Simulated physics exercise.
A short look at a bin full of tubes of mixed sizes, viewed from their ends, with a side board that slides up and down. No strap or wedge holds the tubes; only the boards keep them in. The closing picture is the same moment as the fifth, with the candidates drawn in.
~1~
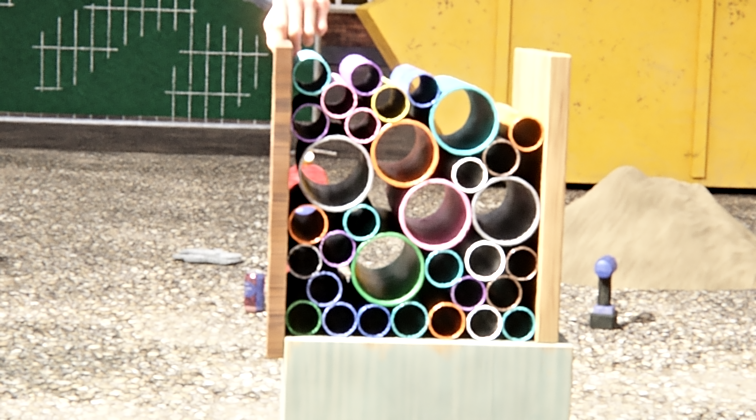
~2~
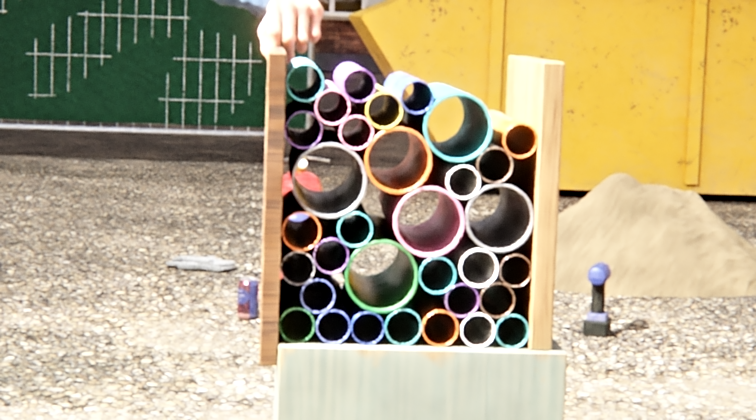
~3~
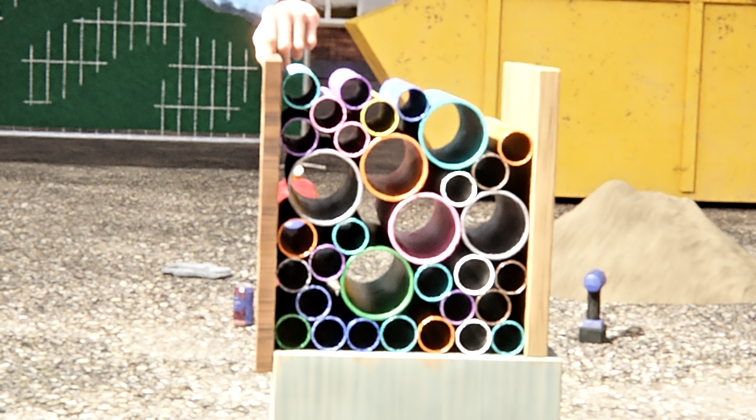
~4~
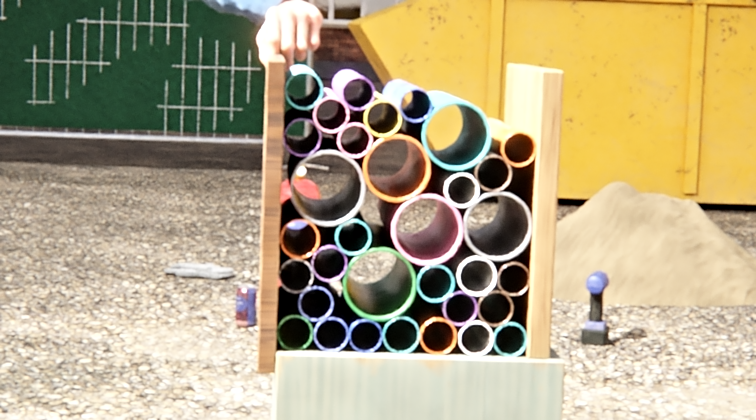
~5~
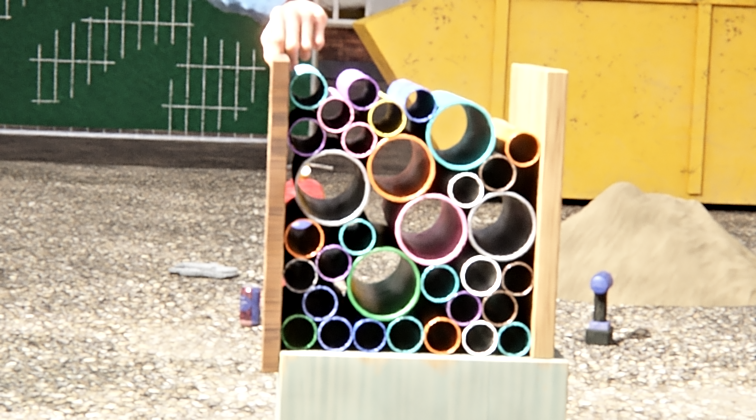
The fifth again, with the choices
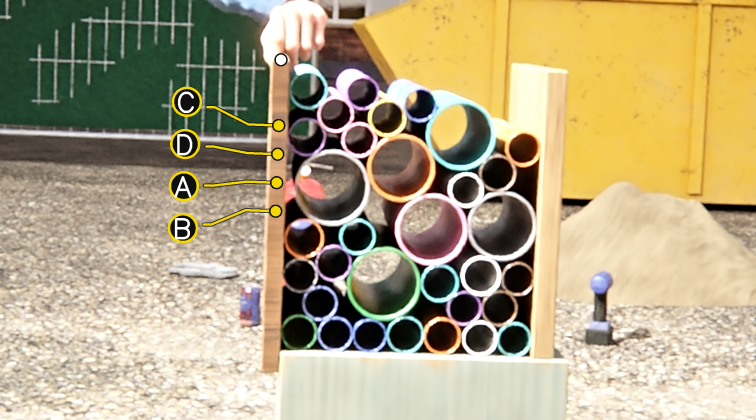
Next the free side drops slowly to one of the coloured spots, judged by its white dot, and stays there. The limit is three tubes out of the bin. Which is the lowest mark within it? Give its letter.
The last mark within the limit is D.
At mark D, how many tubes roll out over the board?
With D, one.
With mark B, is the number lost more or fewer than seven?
Fewer than seven.
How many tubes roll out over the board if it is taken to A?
The count is four.
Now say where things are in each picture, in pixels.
The first frame shows an orange tube (308, 224); a grey tube (506, 211); a turquoise tube (465, 121).
The second frame shows a turquoise tube (458, 128); a turquoise tube (305, 83).
The third frame shows side board (268, 200); a green tube (292, 332).
The fourth frame shows a grey tube (296, 276).
The fifth frame shows an orange tube (304, 239); a grey tube (502, 226); a turquoise tube (461, 136).
On the marked copy, A at (277, 183); B at (276, 211); C at (279, 126); D at (278, 154); the white dot at (281, 60).
Following D. Soon after the start, top of the board (289, 107).
Later, top of the board (287, 154).
In the end, top of the board (287, 154), one out over the board.
As for the rest, A four out over the board; B four out over the board; C none out over the board.
